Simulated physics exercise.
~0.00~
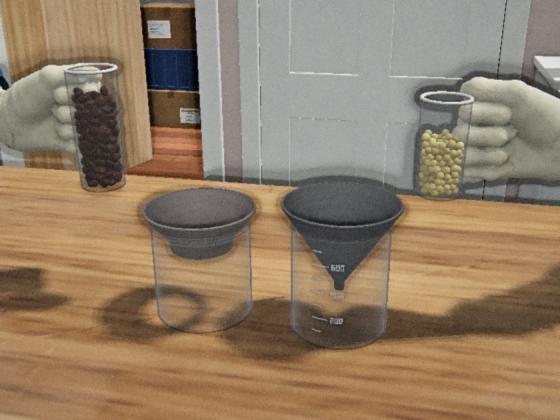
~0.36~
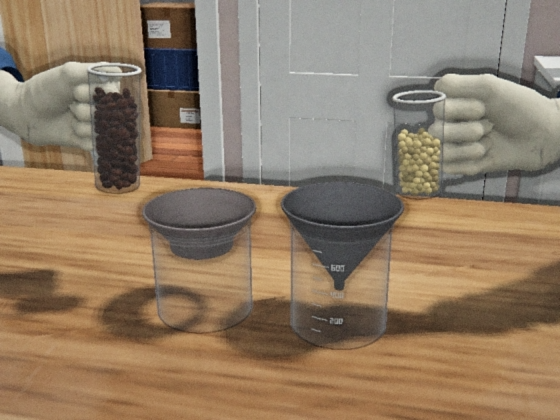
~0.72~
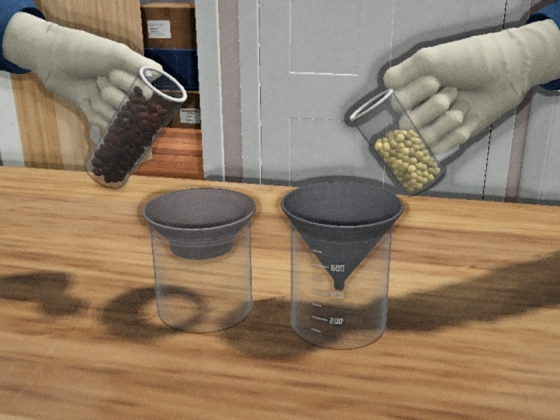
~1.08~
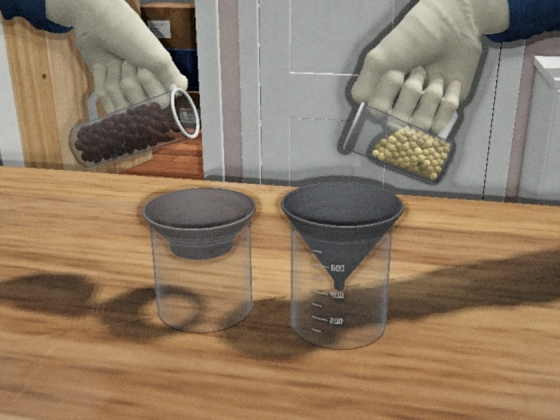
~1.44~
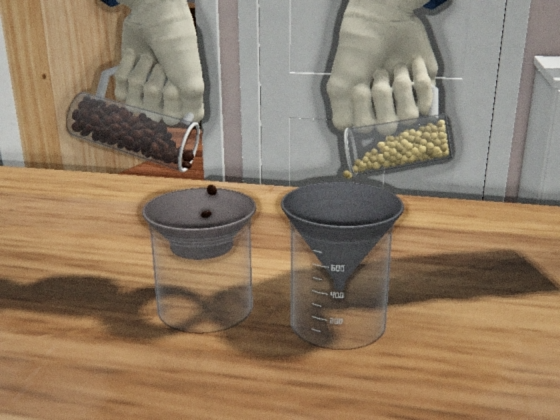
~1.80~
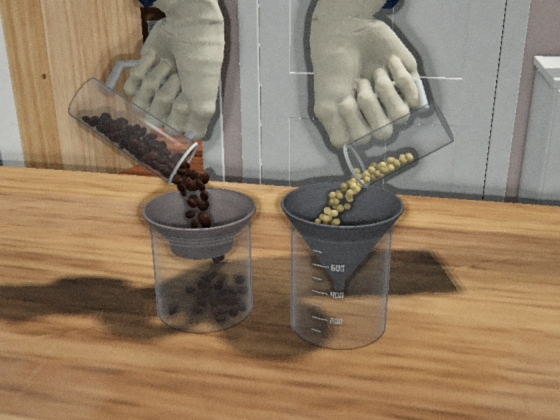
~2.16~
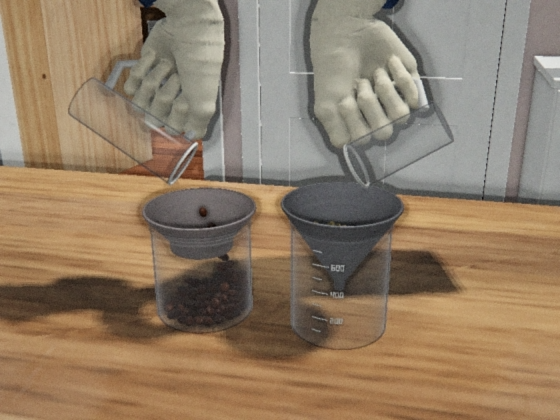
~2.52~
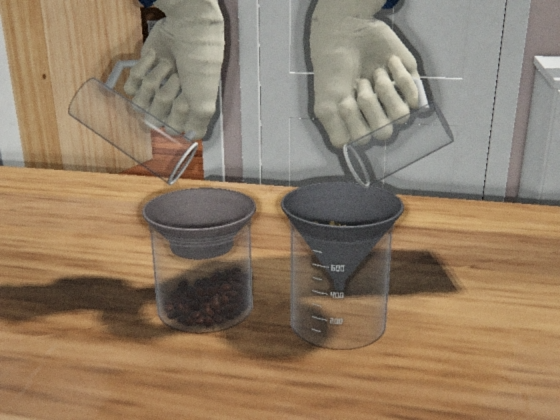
On a wooden table, gloved hands tipping dark and pale beads into two funnels, the dark draining through, the pale jamming.
